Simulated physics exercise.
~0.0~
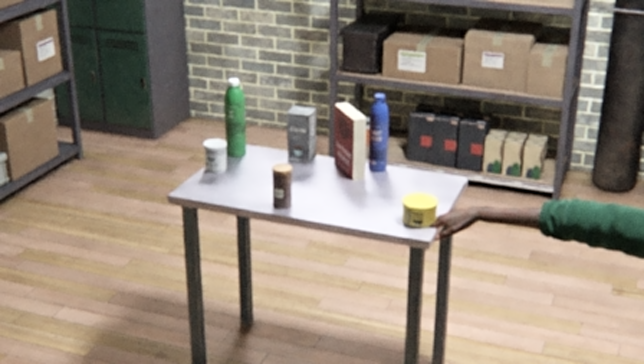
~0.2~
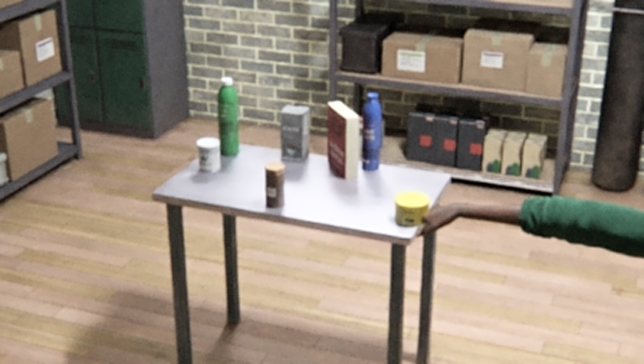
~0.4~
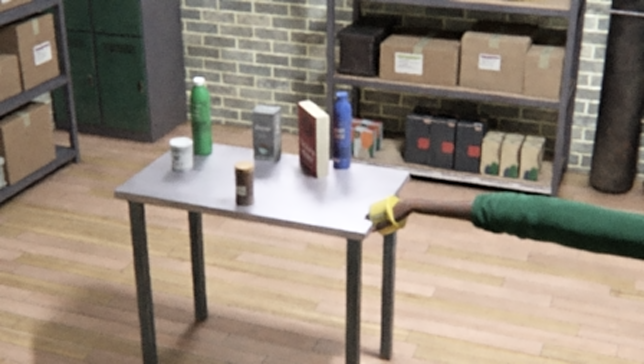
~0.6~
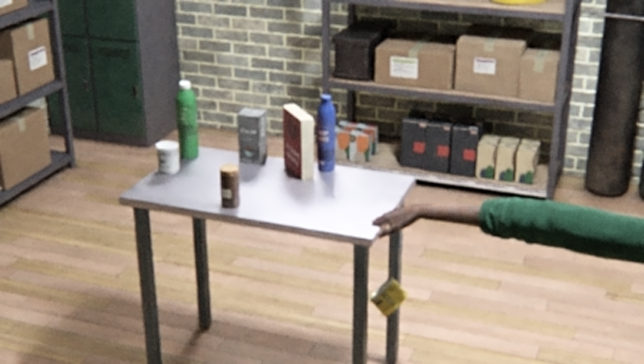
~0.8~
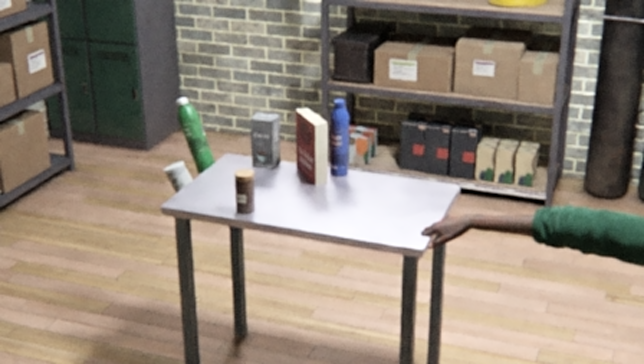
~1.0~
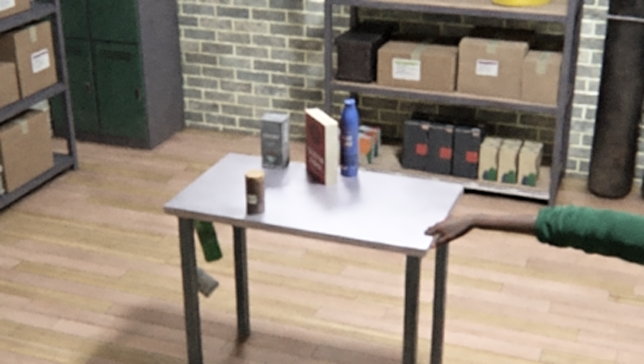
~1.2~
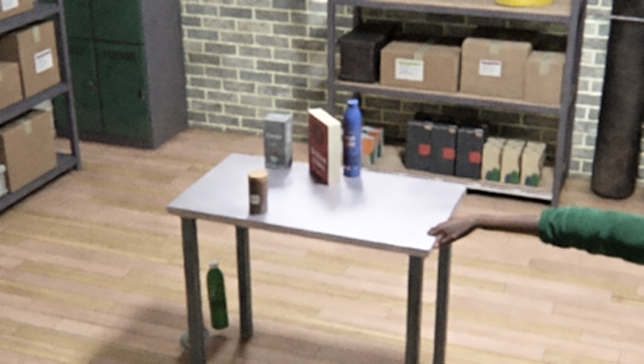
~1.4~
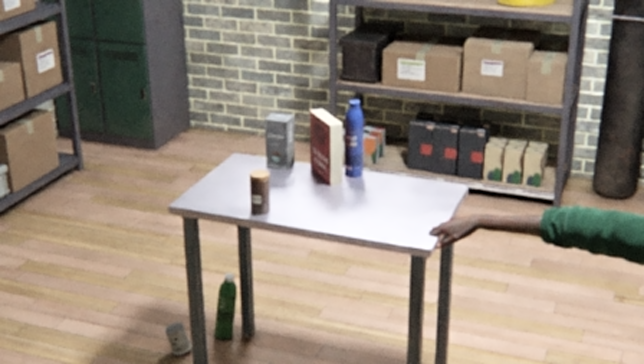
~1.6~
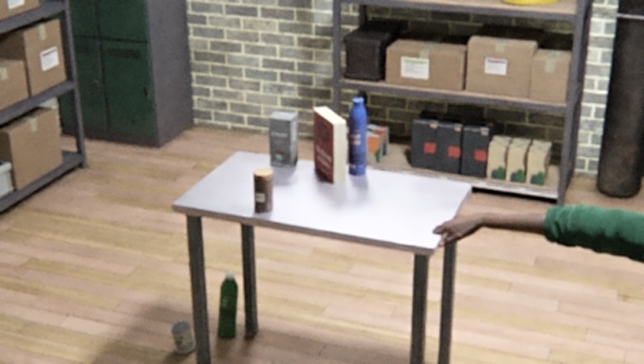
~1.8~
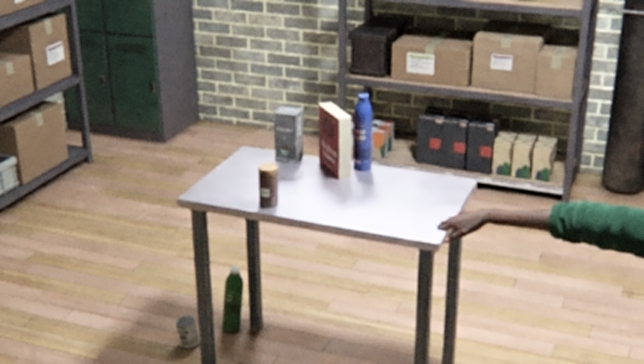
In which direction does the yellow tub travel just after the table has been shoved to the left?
The yellow tub moves down, dropping past the right end of the table below the hand.
